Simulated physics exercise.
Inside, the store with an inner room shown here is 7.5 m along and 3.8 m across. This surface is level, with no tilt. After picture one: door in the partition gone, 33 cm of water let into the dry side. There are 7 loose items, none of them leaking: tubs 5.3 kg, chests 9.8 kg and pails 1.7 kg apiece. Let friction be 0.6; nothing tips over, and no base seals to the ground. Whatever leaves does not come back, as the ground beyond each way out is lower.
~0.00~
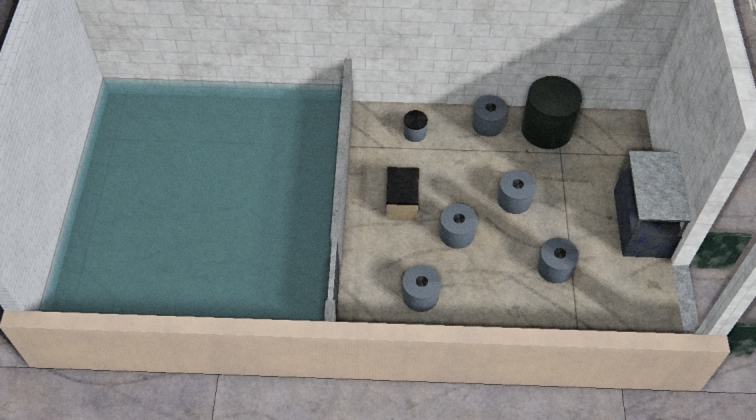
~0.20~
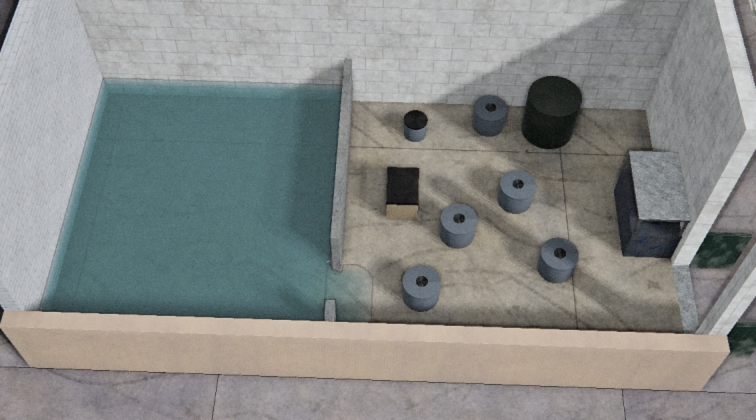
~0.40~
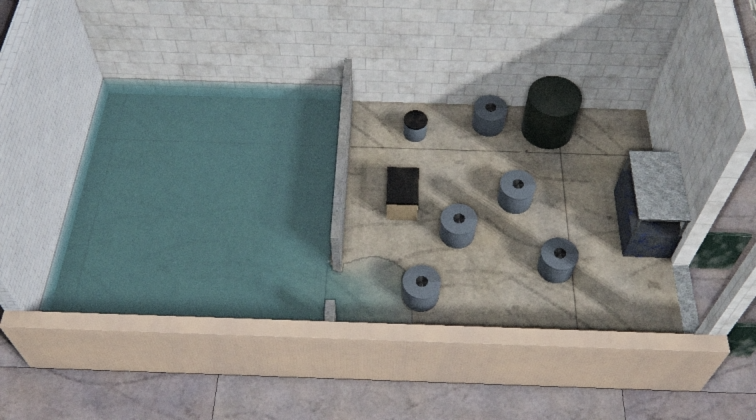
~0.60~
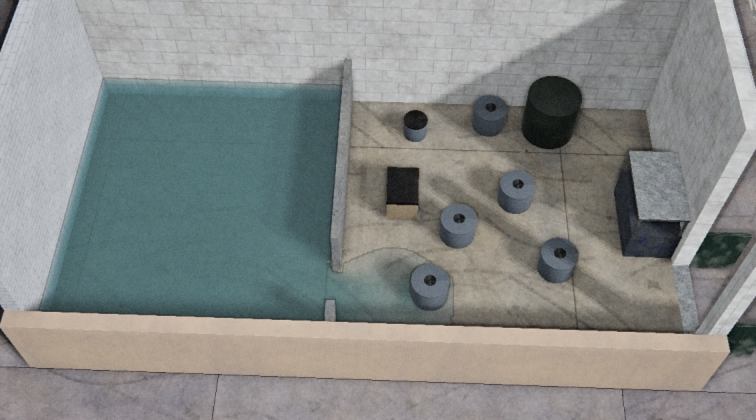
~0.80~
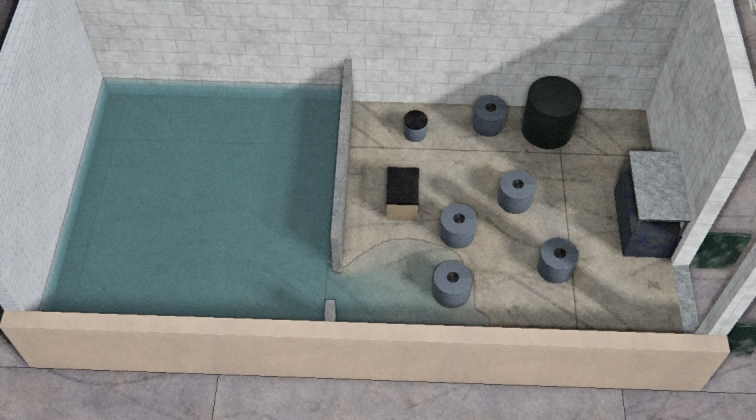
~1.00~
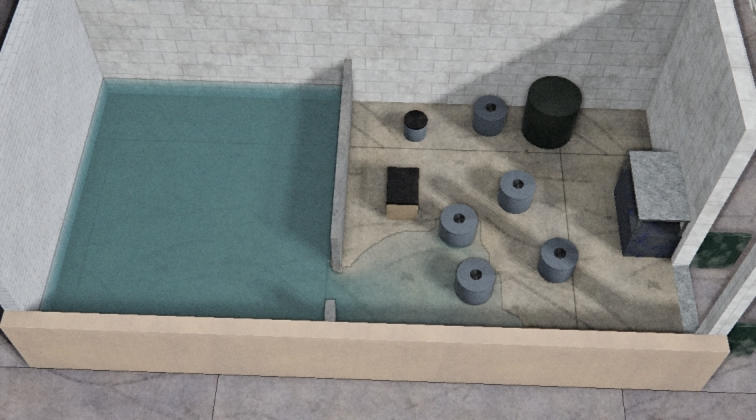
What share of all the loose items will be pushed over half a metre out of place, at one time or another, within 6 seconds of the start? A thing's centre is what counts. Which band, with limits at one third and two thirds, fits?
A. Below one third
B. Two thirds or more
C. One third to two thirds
Answer: C.
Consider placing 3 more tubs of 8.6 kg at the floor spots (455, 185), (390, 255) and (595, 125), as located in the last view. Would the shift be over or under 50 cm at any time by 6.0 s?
In sequence: Falls below it / falls below it / falls below it.
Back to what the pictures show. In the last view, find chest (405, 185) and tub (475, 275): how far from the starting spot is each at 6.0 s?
First named - 0 cm; second named - gone out.
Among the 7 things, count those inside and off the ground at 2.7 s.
Count at that moment: 1.
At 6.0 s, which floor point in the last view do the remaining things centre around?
Around (464, 158).
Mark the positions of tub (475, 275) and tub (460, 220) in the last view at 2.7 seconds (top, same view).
First near (601, 275), second near (483, 187).
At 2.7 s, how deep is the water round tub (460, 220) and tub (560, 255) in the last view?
Some 3 cm at the first, some 4 cm at the second.
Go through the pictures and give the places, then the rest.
A tub at (422, 282), on the bottom; a tub at (459, 219), on the bottom; water covers 12.7 m2; 0 of 7 have shifted, in the first frame.
A tub at (422, 282) rests on the ground; a tub at (459, 219), on the bottom; water covers 13.1 m2; 0 of 7 have shifted, in the second frame.
A tub at (422, 282), on the bottom; a tub at (459, 219), on the bottom; water covers 13.7 m2; 0 of 7 have shifted, in the third frame.
A tub at (430, 281) rests on the ground, 10 cm from its start; a tub at (459, 219) rests on the ground; 14.2 m2 under water; 1 of 7 have shifted, in the fourth frame.
A tub at (453, 278), on the bottom, 37 cm from its start; a tub at (459, 219) rests on the ground; water covers 14.8 m2; 1 of 7 have shifted, in the fifth frame.
A tub at (476, 275), on the bottom, 65 cm from its start; a tub at (459, 219) rests on the ground; 15.5 m2 under water; 1 of 7 have shifted, in the sixth frame.
After 1.4 s 1 of 7 are over 50 cm from their spots; 0 afloat.
After 2.7 s 3 of 7 are over 50 cm from their spots; 1 afloat.
After 4.2 s 3 of 7 are over 50 cm from their spots; 1 afloat.
After 6.0 s 4 of 7 are over 50 cm from their spots, and 4 have been at some point; 2 afloat.
